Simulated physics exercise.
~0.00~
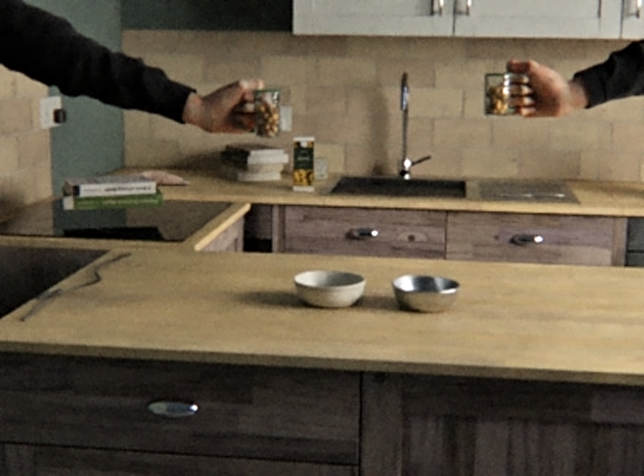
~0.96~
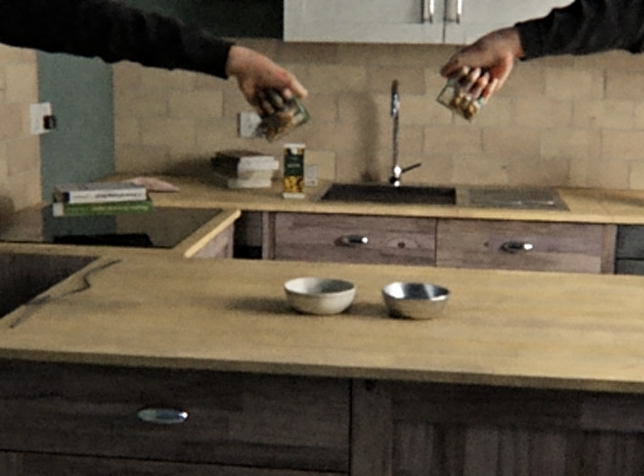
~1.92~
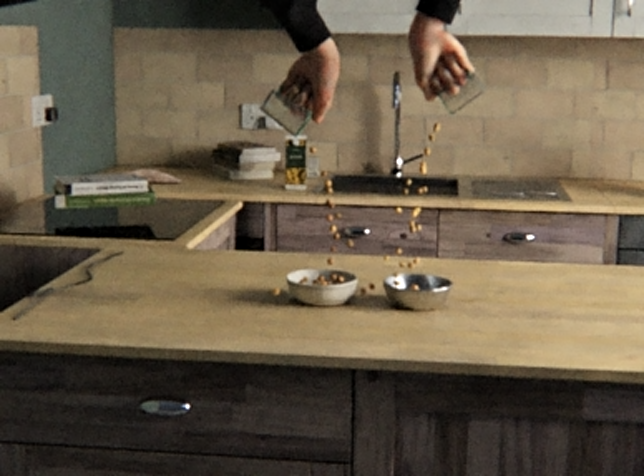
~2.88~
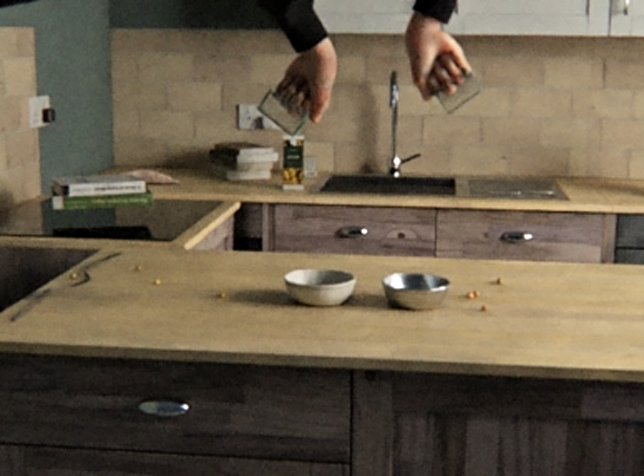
In a kitchen, two hands tip glasses of small pieces over bowls, scattering some around them.
